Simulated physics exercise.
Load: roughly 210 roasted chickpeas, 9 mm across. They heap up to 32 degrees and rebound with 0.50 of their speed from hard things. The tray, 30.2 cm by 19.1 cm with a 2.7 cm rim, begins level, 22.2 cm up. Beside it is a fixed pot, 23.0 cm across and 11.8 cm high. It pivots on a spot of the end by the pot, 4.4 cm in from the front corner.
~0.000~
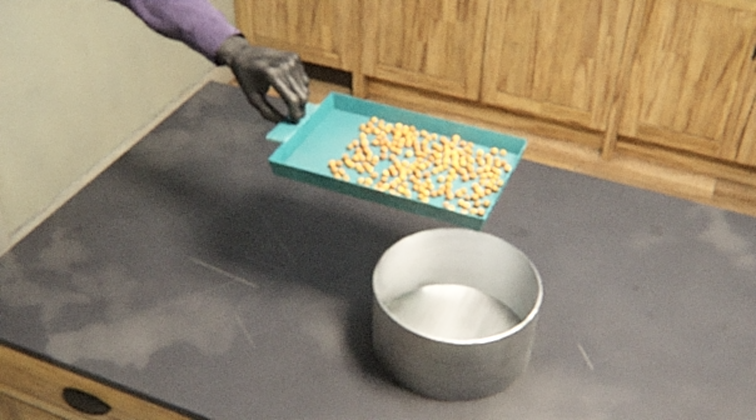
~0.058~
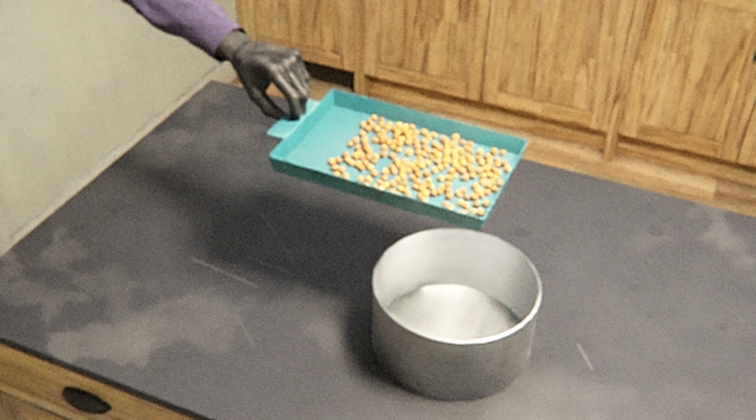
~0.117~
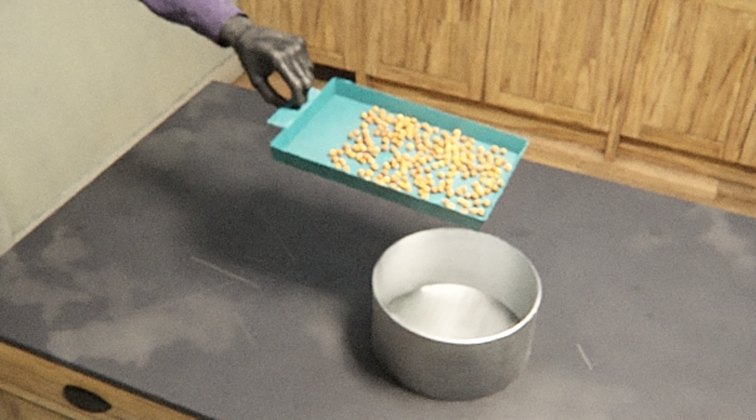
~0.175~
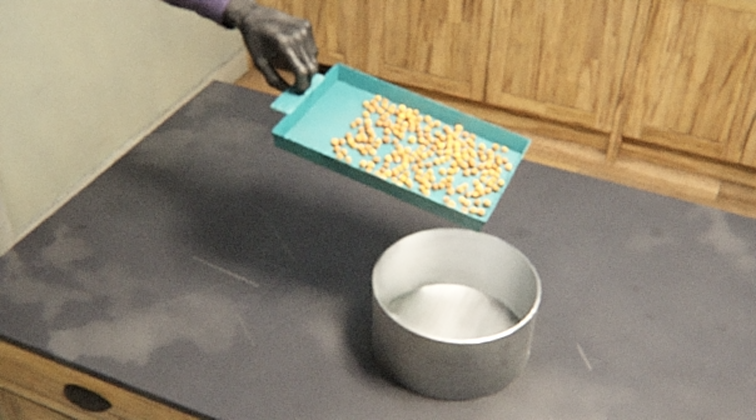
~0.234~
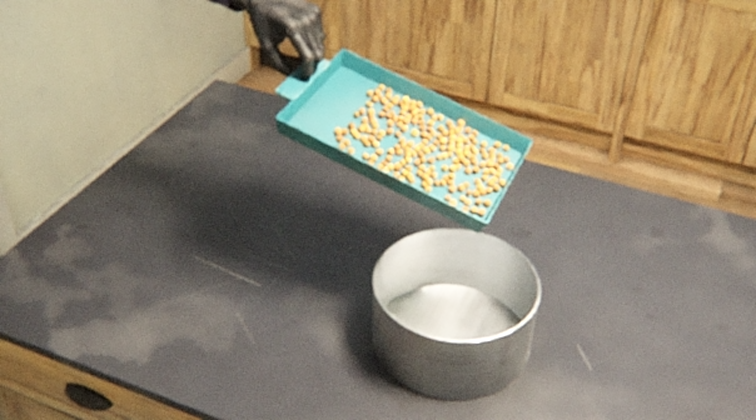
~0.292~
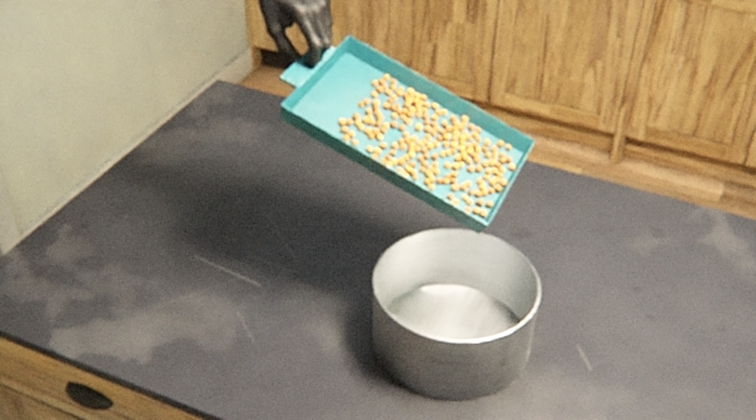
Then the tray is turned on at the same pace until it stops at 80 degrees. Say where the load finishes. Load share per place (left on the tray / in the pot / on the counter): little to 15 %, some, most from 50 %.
Tray: Most; pot: Little; counter: Little.
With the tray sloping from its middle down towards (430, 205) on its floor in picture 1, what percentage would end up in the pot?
Estimate: Near 10 per cent.
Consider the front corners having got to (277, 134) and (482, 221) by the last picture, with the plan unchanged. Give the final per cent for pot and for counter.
Pot 0, counter 0.
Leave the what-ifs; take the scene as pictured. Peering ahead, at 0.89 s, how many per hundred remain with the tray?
Close to 100 in a hundred parts of the load.
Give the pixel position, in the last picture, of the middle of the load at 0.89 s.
Look near (501, 176) in the last picture.
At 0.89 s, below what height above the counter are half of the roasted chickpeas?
Some 26 cm above the counter.
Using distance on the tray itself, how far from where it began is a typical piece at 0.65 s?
Displacement on the tray: Roughly 8 cm.
After 0.65 s, tilt 48 degrees; the tray holds 100 %, the pot 0 %.
Then, at 0.89 s, tilt 68 degrees; the tray holds 100 %, the pot 0 %.
Then, at 1.24 s, tilt 80 degrees; the tray holds 95 %, the pot 5 %.
By 1.8 s all is still; tray 90 %, pot 5 %, counter 0 %.
